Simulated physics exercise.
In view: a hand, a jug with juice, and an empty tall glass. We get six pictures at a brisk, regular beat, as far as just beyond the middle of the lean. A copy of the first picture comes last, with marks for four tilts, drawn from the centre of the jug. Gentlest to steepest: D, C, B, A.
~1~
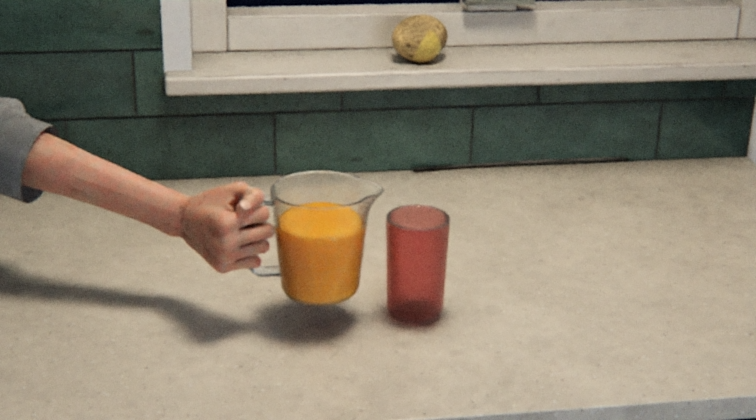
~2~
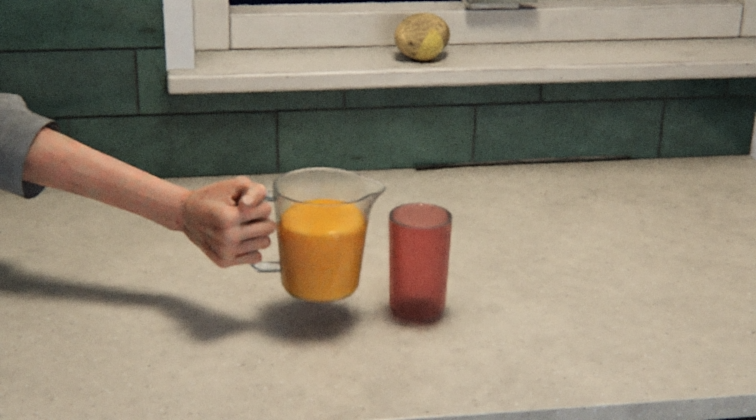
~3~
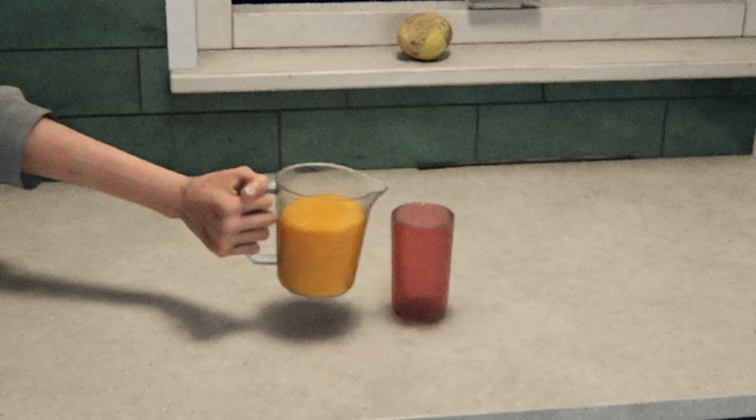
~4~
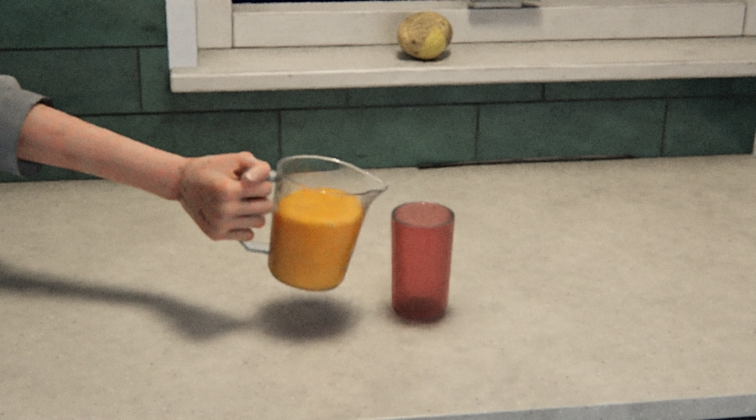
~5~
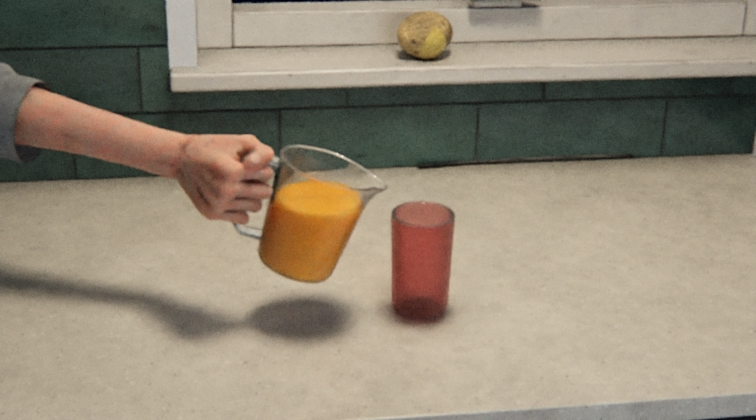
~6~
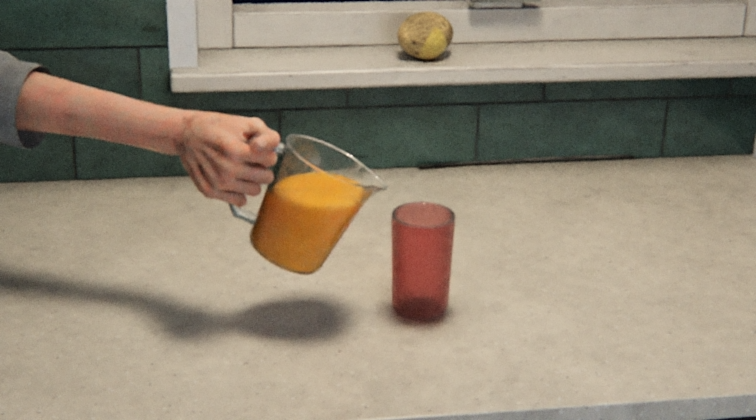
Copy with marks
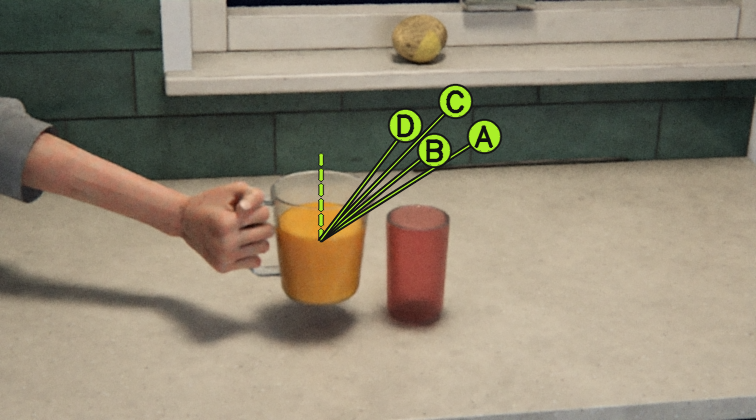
On a pale kitchen counter, a hand held a clear jug of orange juice beside an empty red glass, then raised the handle side and gradually tilted the jug to the right, with nothing pouring out.
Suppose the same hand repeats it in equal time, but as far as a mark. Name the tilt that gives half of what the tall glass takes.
The best tilt is A.
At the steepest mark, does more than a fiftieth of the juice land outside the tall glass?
No, it does not.
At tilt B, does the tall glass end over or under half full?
Under.
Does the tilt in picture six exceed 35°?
No, it does not.
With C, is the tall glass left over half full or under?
Under.
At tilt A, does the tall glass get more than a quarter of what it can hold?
Yes, it does.
On the marked copy, A at (469, 145); B at (419, 159); C at (443, 114); D at (397, 140).
Choosing A, the tall glass ends with about 51 % of what it can hold.
Choosing B, the tall glass ends with about 31 % of what it can hold.
Choosing C, the tall glass ends with about 16 % of what it can hold.
Choosing D, the tall glass ends with about 5 % of what it can hold.
